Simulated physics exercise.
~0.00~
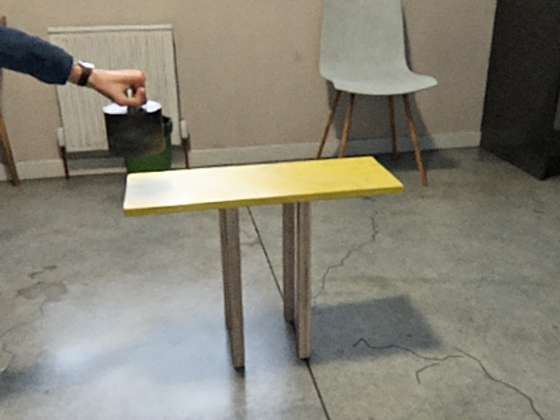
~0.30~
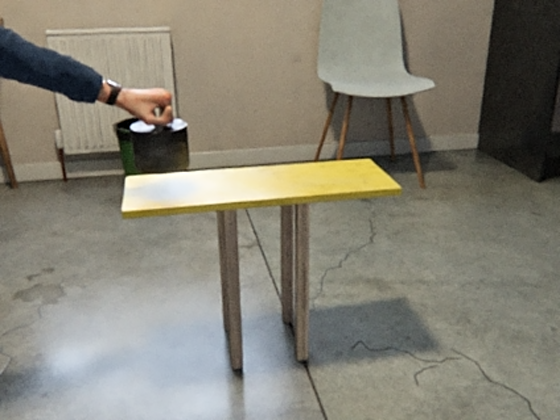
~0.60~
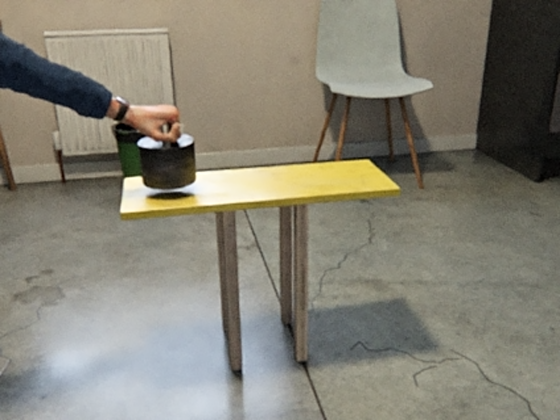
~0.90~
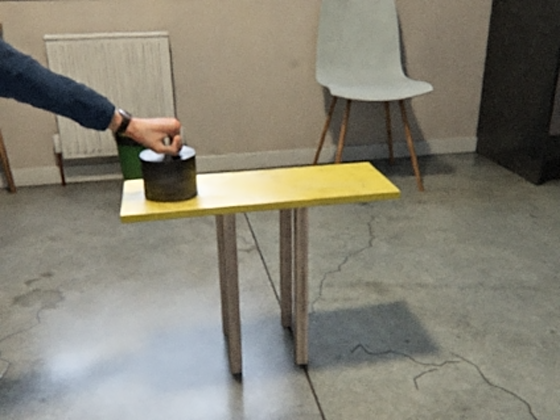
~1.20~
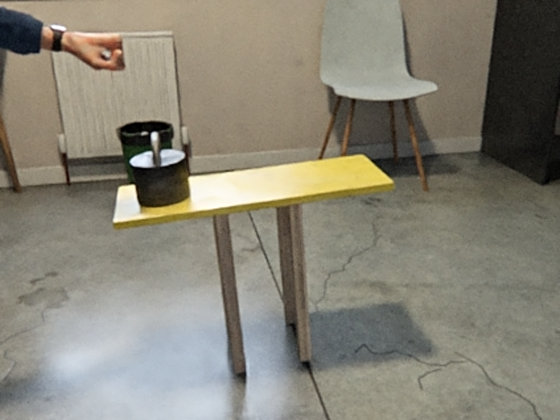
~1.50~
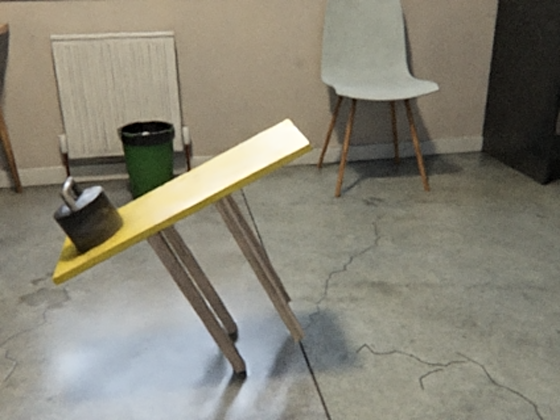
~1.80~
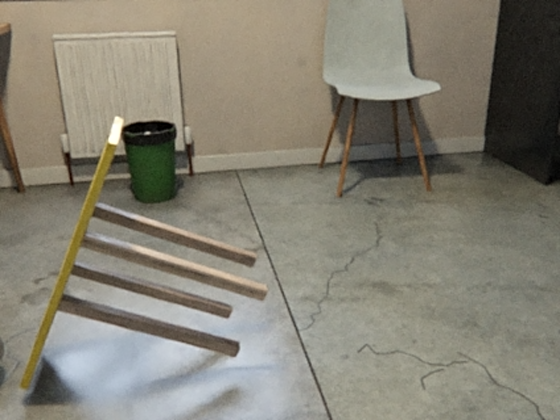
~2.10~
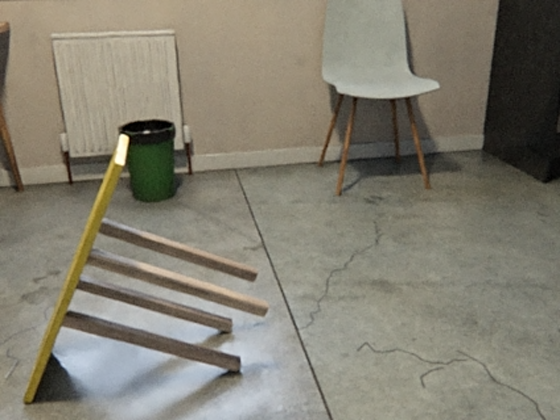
The clip opens on a yellow-topped trestle standing on a cracked concrete floor, with a pale chair, a radiator and a green bin behind it, while a hand holds a dark cylindrical object by its handle at the left. The hand carries the object right and lowers it onto the left end of the trestle. The fingers open and the hand draws back. The trestle then overbalances, tipping down to the left as the object slides off that end and out of view. The trestle ends up steeply tilted, its top leaning and its legs pointing right.
